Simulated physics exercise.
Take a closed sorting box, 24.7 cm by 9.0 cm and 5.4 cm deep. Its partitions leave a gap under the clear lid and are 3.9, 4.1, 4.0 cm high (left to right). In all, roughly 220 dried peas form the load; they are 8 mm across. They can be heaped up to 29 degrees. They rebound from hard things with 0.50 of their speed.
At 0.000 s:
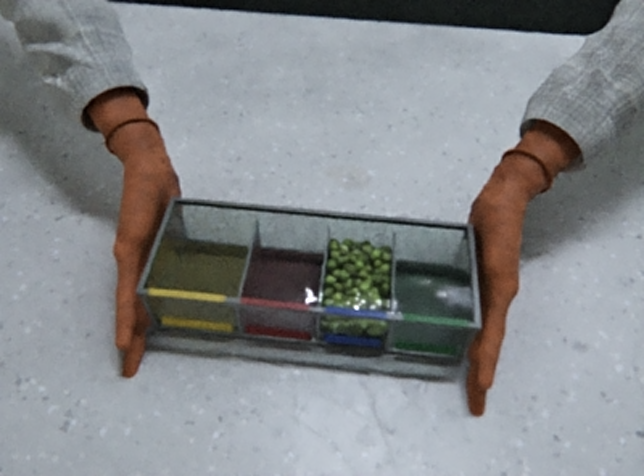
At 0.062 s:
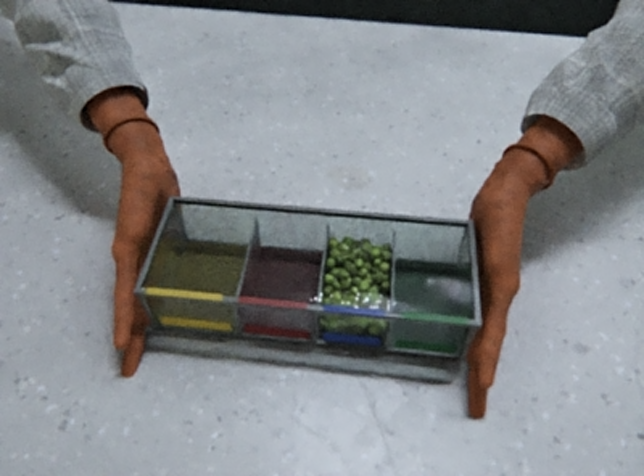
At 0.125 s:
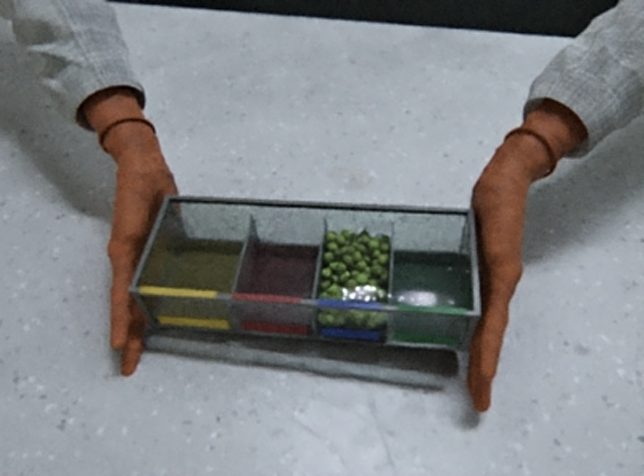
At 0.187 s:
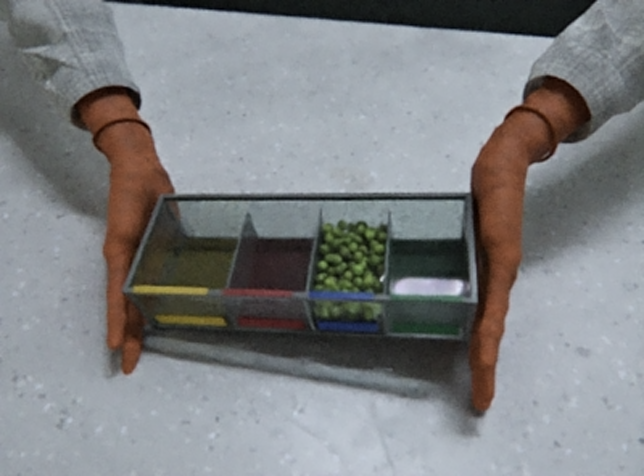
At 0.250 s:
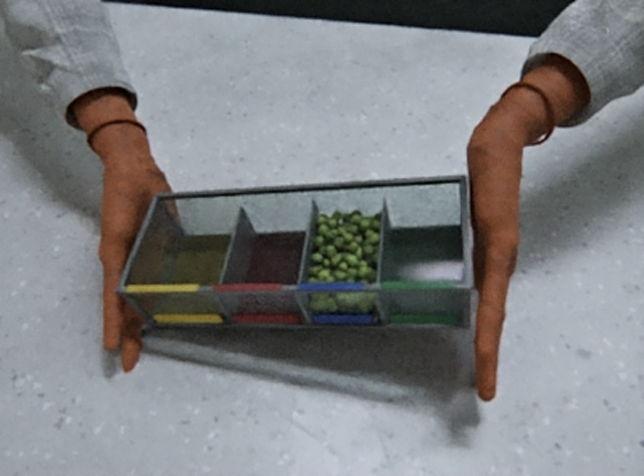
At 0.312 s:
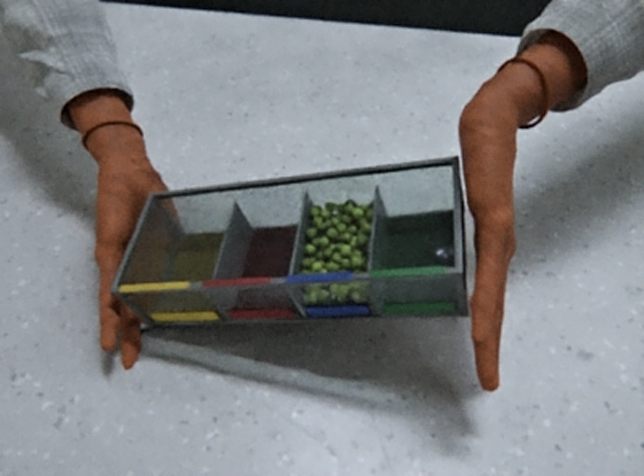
A clear-lidded sorting box with four compartments, marked yellow, red, blue and green from left to right, is held between two hands above a pale speckled surface, seen from above by a still camera. Green peas fill the blue-marked compartment, while the others look empty, and light-coloured sleeves cover the forearms. The hands tilt the box gradually, raising its right end while the peas stay in their compartment.
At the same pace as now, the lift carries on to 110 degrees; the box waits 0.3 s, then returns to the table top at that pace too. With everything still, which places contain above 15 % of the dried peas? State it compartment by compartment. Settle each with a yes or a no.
Red: Fails; blue: Succeeds; green: Fails; yellow: Succeeds.
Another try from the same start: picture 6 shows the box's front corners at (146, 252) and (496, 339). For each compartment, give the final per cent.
That leaves red with 0 percent, blue with 65, green with 35 and yellow with 0 percent.
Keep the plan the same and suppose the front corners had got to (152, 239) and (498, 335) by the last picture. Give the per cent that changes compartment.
That gives some 35 per cent.
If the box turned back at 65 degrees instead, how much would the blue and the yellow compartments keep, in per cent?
In per cent, blue 95 and yellow 0.
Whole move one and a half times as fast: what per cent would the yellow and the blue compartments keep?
In that case yellow would keep 15 % and blue would keep 80 %.
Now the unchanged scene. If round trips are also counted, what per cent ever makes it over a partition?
Estimate: Some 25 per cent.
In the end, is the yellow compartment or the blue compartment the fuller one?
I'd say the blue side has more in it.
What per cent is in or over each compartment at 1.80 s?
Shares - red: 0; blue: 80; green: 0; yellow: 20.
Then, at 1.80 s, tilt 110 degrees; blue 80 %, yellow 20 %.
After 2.80 s, tilt 55 degrees; blue 80 %, yellow 20 %.
After 3.77 s, tilt 0 degrees; red 5 %, blue 75 %, yellow 20 %.
In the end, at 4.5 s, red 5 %, blue 75 %, green 0 %, yellow 20 %.
